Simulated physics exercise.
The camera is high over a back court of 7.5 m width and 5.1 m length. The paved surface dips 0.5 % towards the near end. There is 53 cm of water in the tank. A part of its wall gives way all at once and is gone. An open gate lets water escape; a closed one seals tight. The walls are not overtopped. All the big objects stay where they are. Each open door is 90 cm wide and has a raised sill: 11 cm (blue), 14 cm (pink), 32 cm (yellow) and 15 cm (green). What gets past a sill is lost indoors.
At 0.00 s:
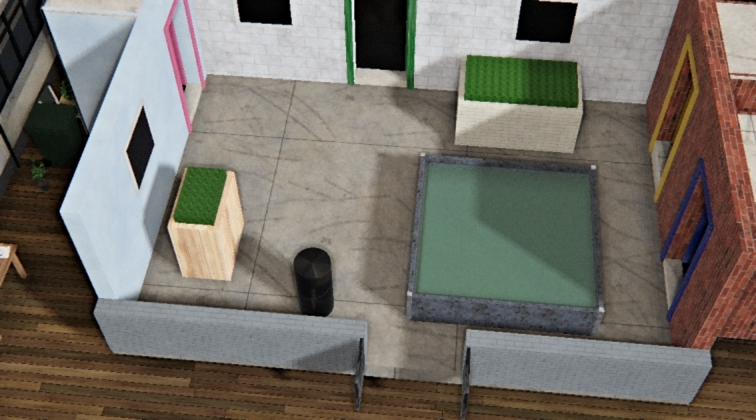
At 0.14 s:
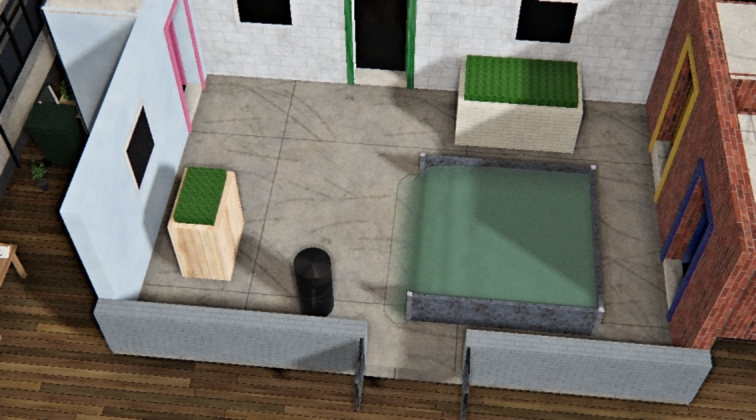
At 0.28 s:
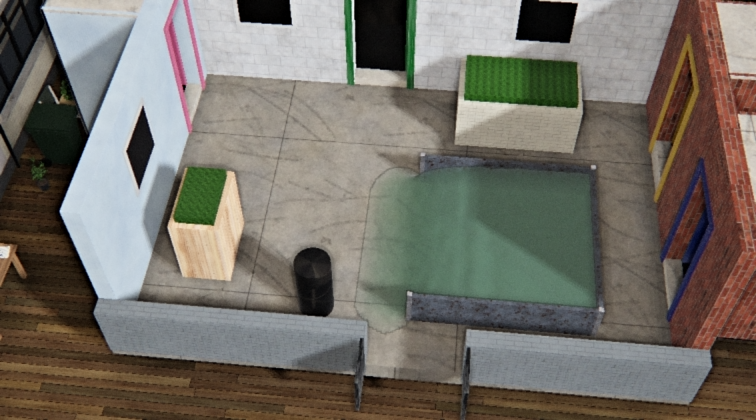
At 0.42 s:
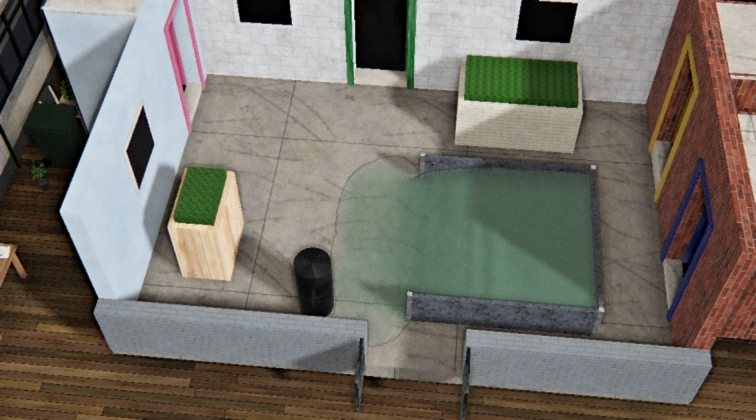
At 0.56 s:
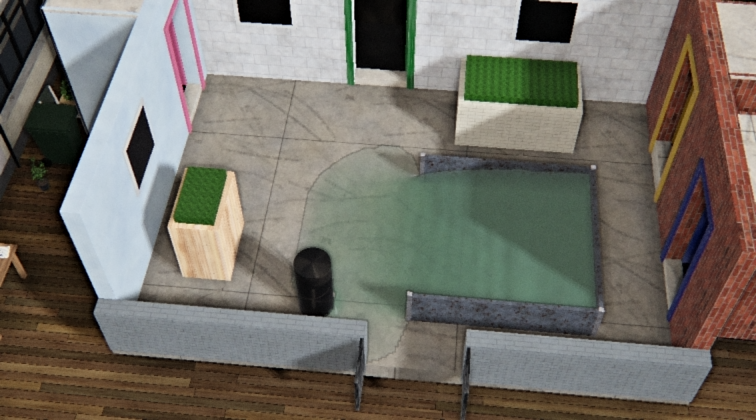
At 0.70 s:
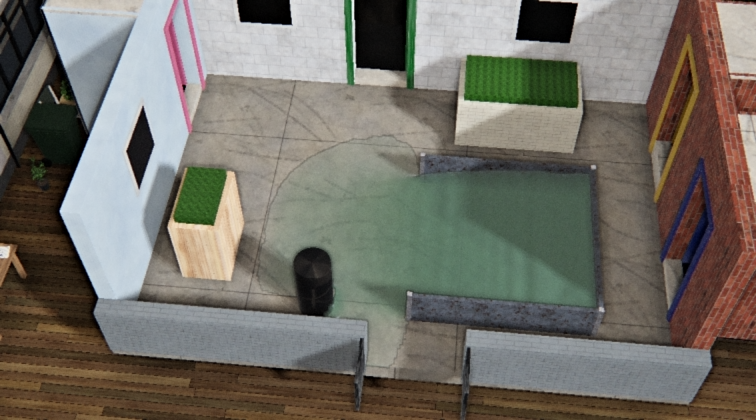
Greenish water poured out of the square tank once its left side vanished, spreading leftward across the grey paved floor in a widening, rounded sheet that reached around the black cylinder near the low front wall.
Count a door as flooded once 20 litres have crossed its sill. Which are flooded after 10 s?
The water let in: At the blue door it does not reach the limit; at the pink door it exceeds the limit; at the yellow door it does not reach the limit; at the green door it keeps below the limit.
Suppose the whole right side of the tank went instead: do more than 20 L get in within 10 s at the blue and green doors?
Against that limit: Blue past it, green below.
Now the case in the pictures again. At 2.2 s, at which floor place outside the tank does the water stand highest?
Near (241, 241).
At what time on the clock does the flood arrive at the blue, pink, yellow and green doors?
Blue 6.5 s, pink 2.0 s, yellow 7.0 s, green 2.4 s.
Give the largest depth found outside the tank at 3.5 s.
About 38 cm.
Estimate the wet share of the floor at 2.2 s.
Some 55 per cent of it.
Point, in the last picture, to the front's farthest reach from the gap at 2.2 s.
Near (201, 98).
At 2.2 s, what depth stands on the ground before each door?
Depths in cm: Blue 0, pink 11, yellow 0, green 0.
After 1.4 s water covers 40 % of the floor and is deepest (38 cm) near (253, 242); blue door not reached, pink door not reached, yellow door not reached, green door not reached.
After 2.2 s water covers 55 % of the floor and is deepest (36 cm) near (241, 241); blue door not reached, pink door 11 cm at the sill, 0 L in, yellow door not reached, green door not reached.
After 3.5 s water covers 60 % of the floor and is deepest (38 cm) near (208, 76); blue door not reached, pink door 25 cm at the sill, 14 L in, yellow door not reached, green door 2 cm at the sill, 0 L in.
After 6.0 s water covers 80 % of the floor and is deepest (24 cm) near (446, 100); blue door not reached, pink door 20 cm at the sill, 104 L in, yellow door not reached, green door 9 cm at the sill, 0 L in.
After 10.0 s water covers 95 % of the floor and is deepest (14 cm) near (441, 173); blue door 7 cm at the sill, 0 L in, pink door 7 cm at the sill, 116 L in, yellow door 11 cm at the sill, 0 L in, green door 12 cm at the sill, 4 L in.
